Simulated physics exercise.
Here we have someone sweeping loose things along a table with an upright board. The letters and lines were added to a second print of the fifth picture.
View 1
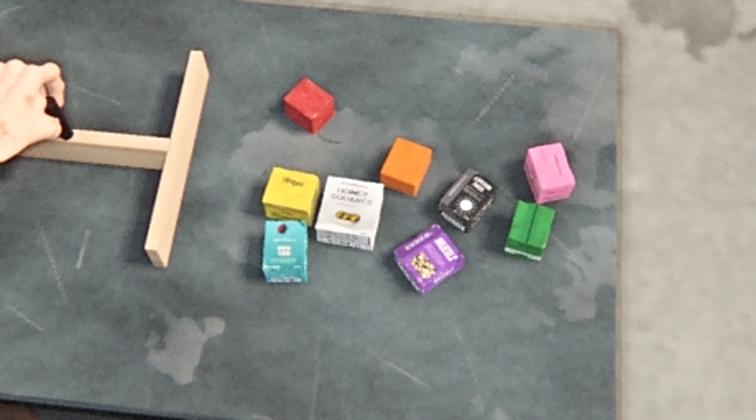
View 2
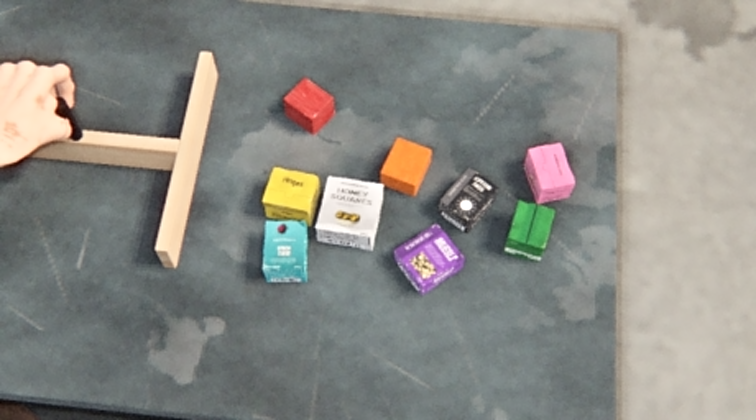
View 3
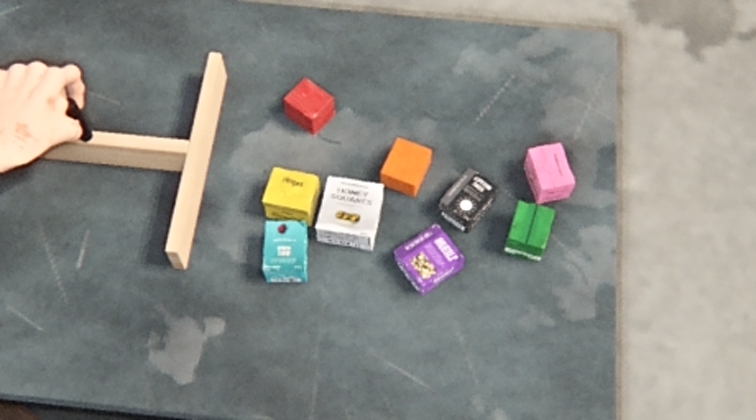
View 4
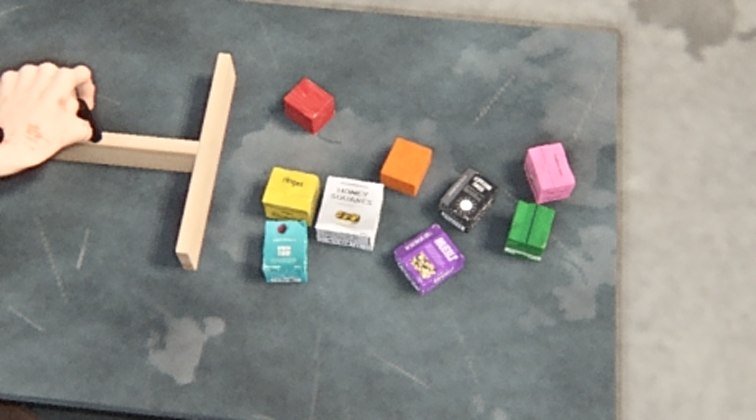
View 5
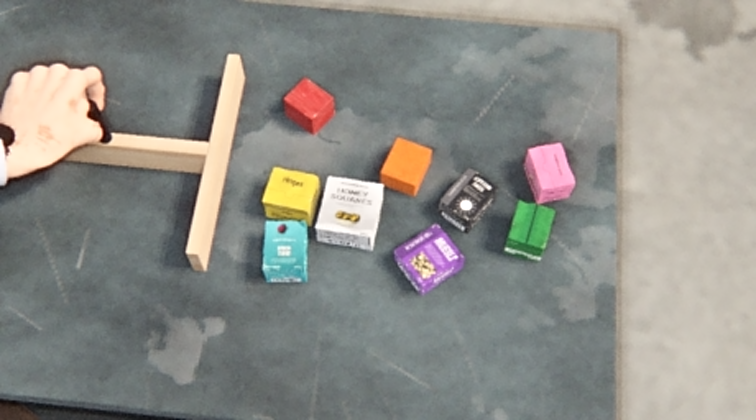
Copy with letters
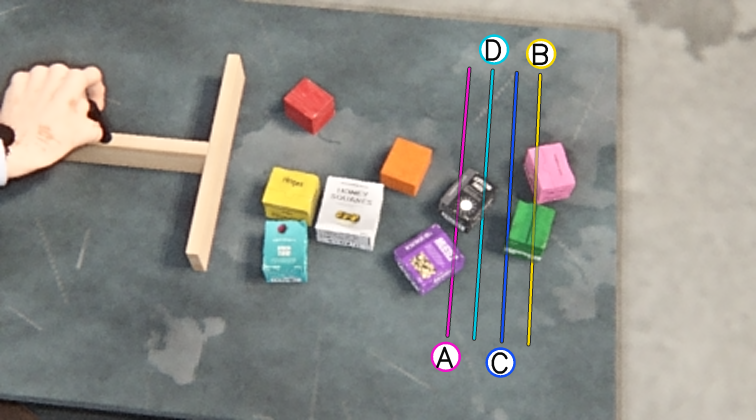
To begin with, a hand at the left grips the handle of a wooden T-shaped board on a dark table, with a loose group of colourful boxes to its right. The hand then slides the board slowly rightward, narrowing the gap to the yellow and turquoise boxes, while all the boxes stay still.
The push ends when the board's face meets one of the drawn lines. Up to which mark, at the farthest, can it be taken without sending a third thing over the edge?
As far as mark B.
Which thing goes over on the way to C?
The green box goes over.
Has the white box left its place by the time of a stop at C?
By then, yes.
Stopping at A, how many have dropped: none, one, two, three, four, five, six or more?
The count is none.
On the copy, A at (459, 193); B at (535, 200); C at (510, 198); D at (484, 196).
On B. First, board (328, 160); red block (366, 103); turquoise packet (344, 259).
Then, board (445, 171); green box (581, 245); pink packet (581, 160).
Finally, board (535, 179); green box over the edge; white box (613, 241); one fallen.
By contrast, A is within the limit but short; C is within the limit but short; D is within the limit but short.
